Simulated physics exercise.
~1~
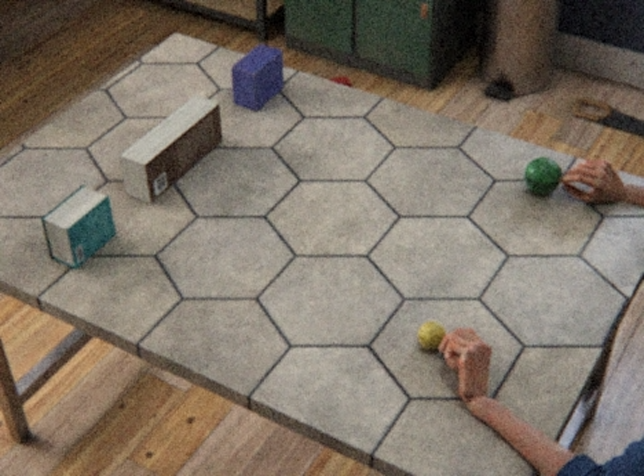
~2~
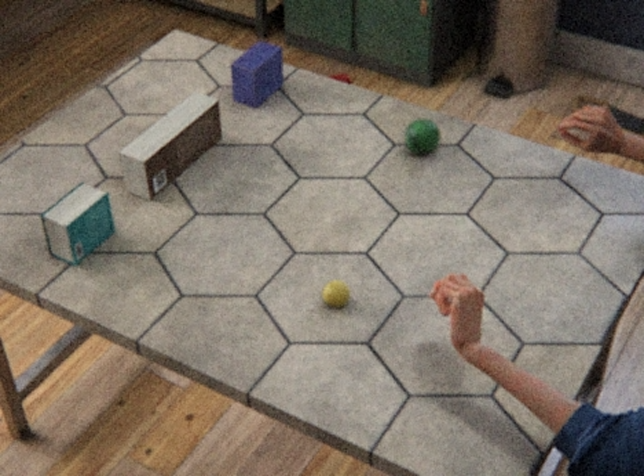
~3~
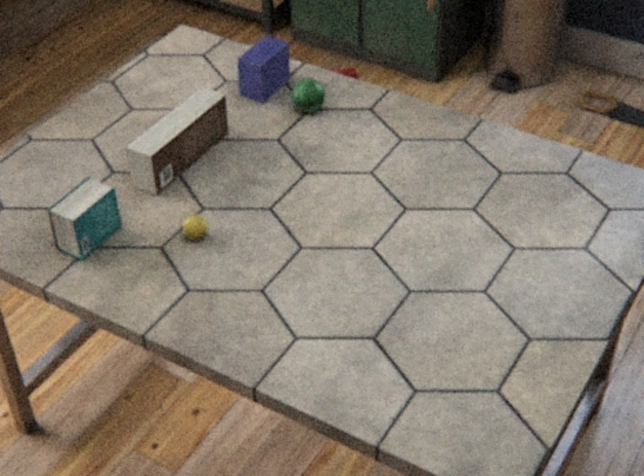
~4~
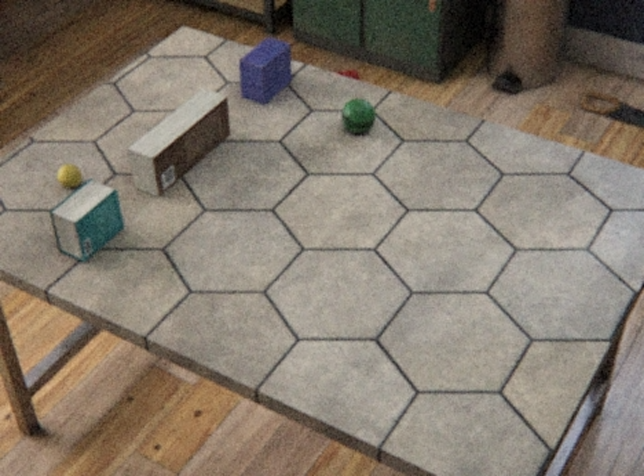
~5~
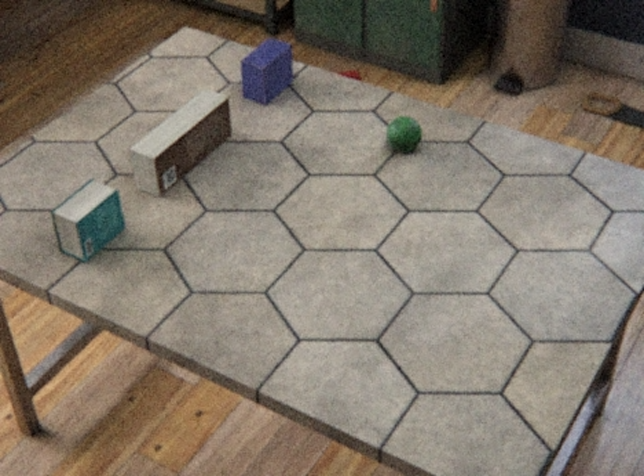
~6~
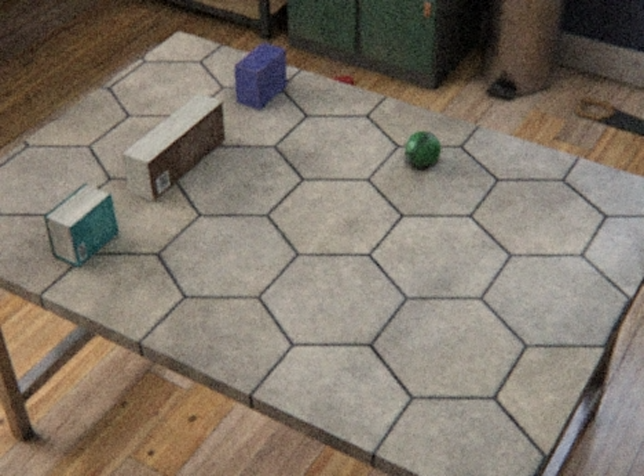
A yellow ball rolls left through a gap while a green ball bounces back right.
